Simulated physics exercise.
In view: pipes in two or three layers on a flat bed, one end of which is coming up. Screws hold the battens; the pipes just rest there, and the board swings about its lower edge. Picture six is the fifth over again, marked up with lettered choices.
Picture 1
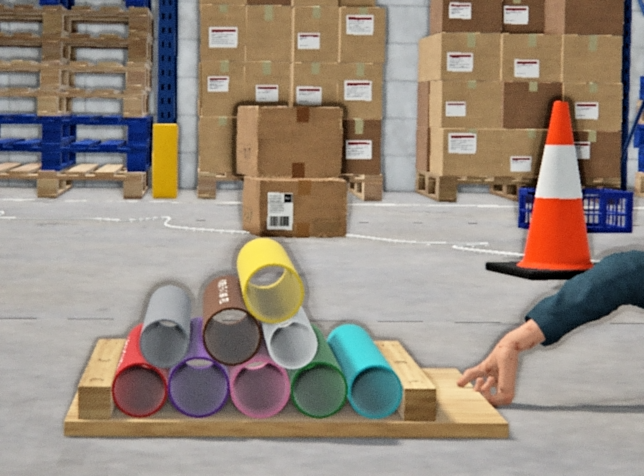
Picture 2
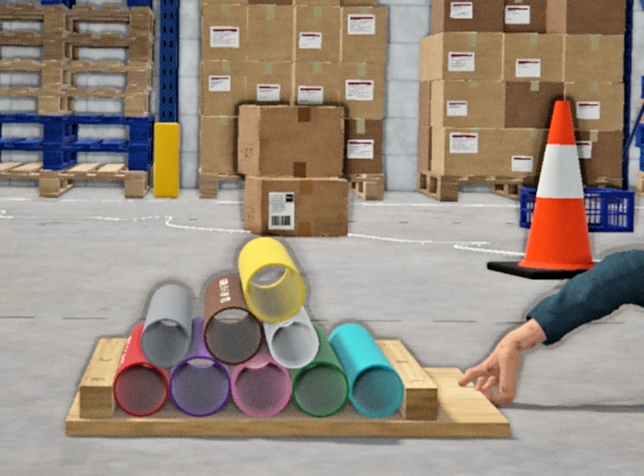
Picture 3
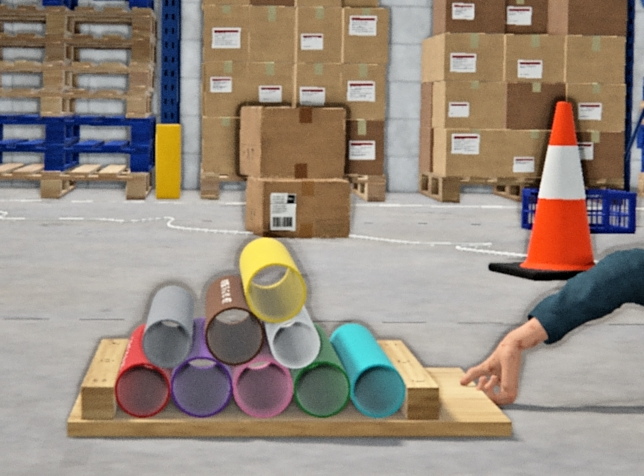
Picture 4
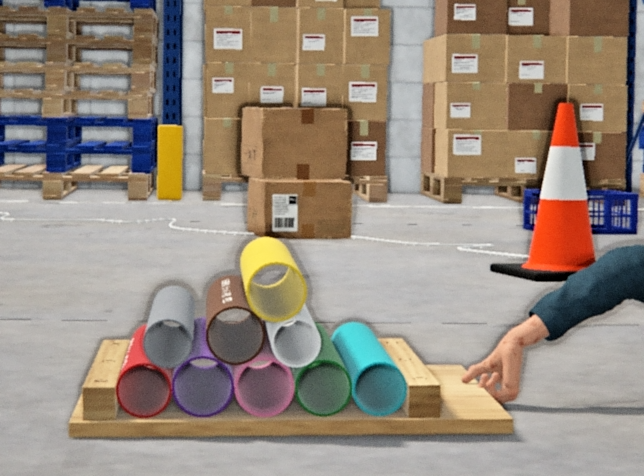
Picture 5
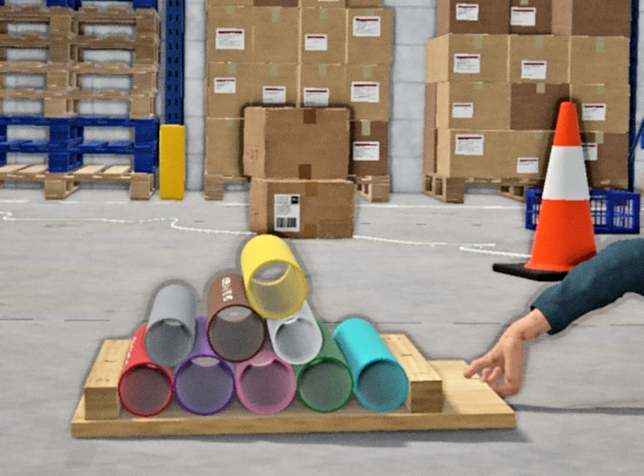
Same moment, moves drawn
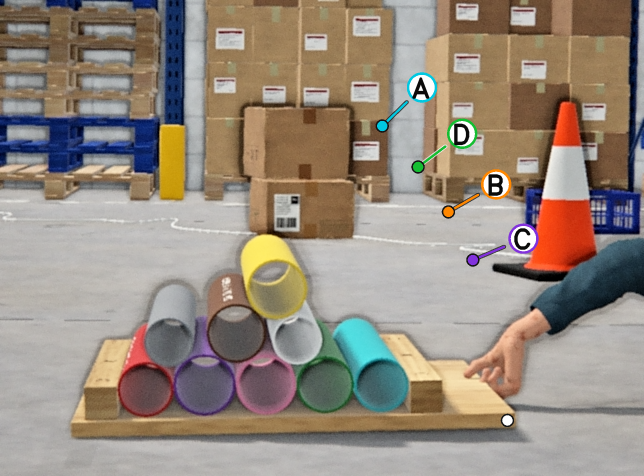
The clip shows colourful pipes stacked between wooden battens on a flat board in a warehouse, with a hand at its right end. The board's right end rises very slightly, and the pipes stay stacked with barely any movement.
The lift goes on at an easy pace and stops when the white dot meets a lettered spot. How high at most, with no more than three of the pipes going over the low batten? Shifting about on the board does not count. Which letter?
Up to B.
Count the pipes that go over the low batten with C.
It comes to none.
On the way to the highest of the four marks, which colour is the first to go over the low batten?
It is the grey one.
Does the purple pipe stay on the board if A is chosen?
The purple pipe: Yes.
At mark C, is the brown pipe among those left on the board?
Yes, with C.
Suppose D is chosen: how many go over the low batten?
The count is four.
On the marked copy, A at (382, 126); B at (449, 212); C at (473, 260); D at (418, 167); the white dot at (508, 421).
With B. Early on, board at 19°.
Further on, board at 31°.
At the end, board at 31°, three over the low batten (brown, grey, yellow).
As for the rest, A four over the low batten (brown, grey, white, yellow); C none over the low batten; D four over the low batten (brown, grey, white, yellow).
